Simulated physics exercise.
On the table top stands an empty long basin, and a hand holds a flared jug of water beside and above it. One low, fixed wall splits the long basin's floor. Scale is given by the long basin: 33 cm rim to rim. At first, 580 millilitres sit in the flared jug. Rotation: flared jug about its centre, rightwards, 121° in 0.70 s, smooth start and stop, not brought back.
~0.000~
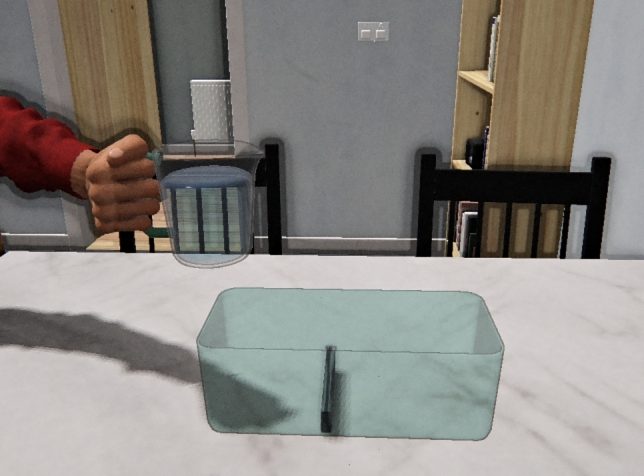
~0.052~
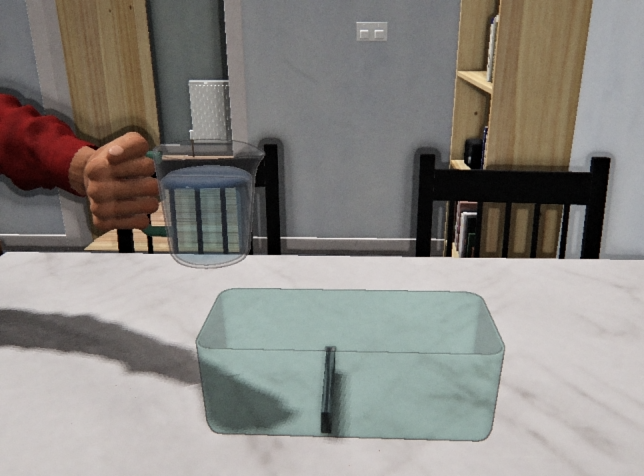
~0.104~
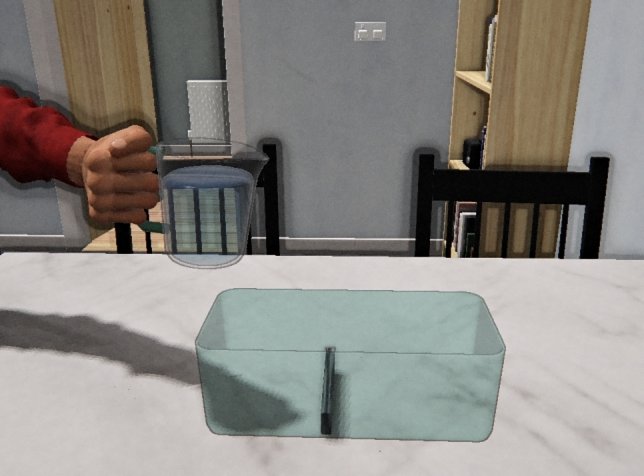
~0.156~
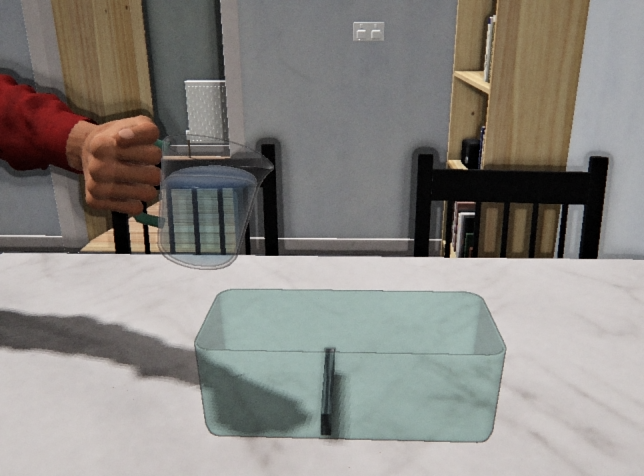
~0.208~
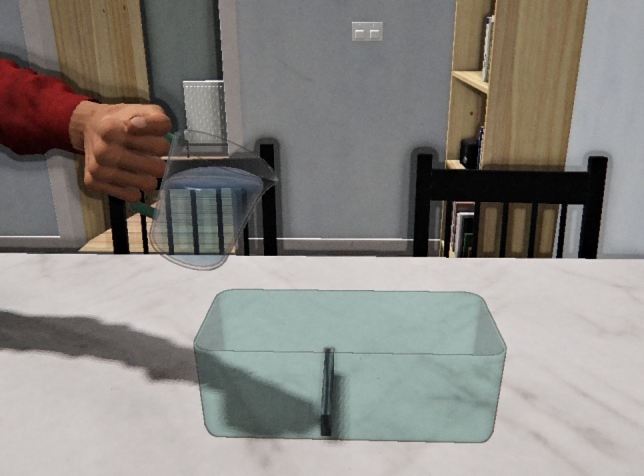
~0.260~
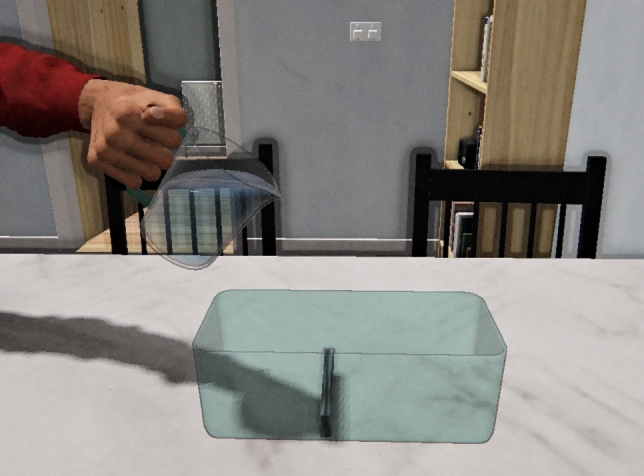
A hand in a red sleeve gradually tilted a clear jug of water over to the right, beside and above an empty, long, greenish basin on a marble table.
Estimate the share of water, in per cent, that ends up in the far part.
About 34 per cent.
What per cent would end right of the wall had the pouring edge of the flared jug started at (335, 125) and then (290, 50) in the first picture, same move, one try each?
Some 85 and 85 per cent, in that order.
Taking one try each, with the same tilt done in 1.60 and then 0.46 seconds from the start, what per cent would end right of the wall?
Try 1: Approx. 65 %; try 2: Approx. 30 %.
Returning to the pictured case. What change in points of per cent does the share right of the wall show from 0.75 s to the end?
The amount climbs by around 4.
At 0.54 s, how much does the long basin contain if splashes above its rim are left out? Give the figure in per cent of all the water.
Close to 20 in a hundred.
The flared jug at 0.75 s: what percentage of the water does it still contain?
Roughly 3 per cent.
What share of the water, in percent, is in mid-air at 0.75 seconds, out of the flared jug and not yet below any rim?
Airborne fraction: Approx. 7 %.
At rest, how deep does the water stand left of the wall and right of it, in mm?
Left about 20 mm, right about 8 mm.
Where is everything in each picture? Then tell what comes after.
Tilt 0°; pouring edge (263, 151); surface from (165, 175) to (252, 176); the long basin's rim runs from (210, 316) to (492, 322); the wall's top is at (329, 377), in the first picture.
Tilt 2°; pouring edge (264, 153); surface from (165, 175) to (252, 176), in the second picture.
Tilt 6°; pouring edge (268, 158); surface from (165, 174) to (254, 177), in the third picture.
Tilt 14°; pouring edge (274, 167); surface from (168, 175) to (257, 179), in the fourth picture.
Tilt 25°; pouring edge (279, 179); surface from (167, 182) to (265, 180), in the fifth picture.
Tilt 37°; pouring edge (283, 195); surface from (157, 197) to (277, 188), in the sixth picture.
By 0.54 s the tilt is 106° and 49 per cent is still to pour, 7 is left of the wall and 13 right of it.
By 0.75 s the tilt is 121° and 3 per cent is still to pour, 59 is left of the wall and 30 right of it.
By 0.96 s the tilt is 121° and 0 per cent is still to pour, 62 is left of the wall and 33 right of it.
By 1.20 s the tilt is 121° and 0 per cent is still to pour, 61 is left of the wall and 34 right of it.
At rest 61 per cent lies left of the wall, 34 right of it and 5 outside.
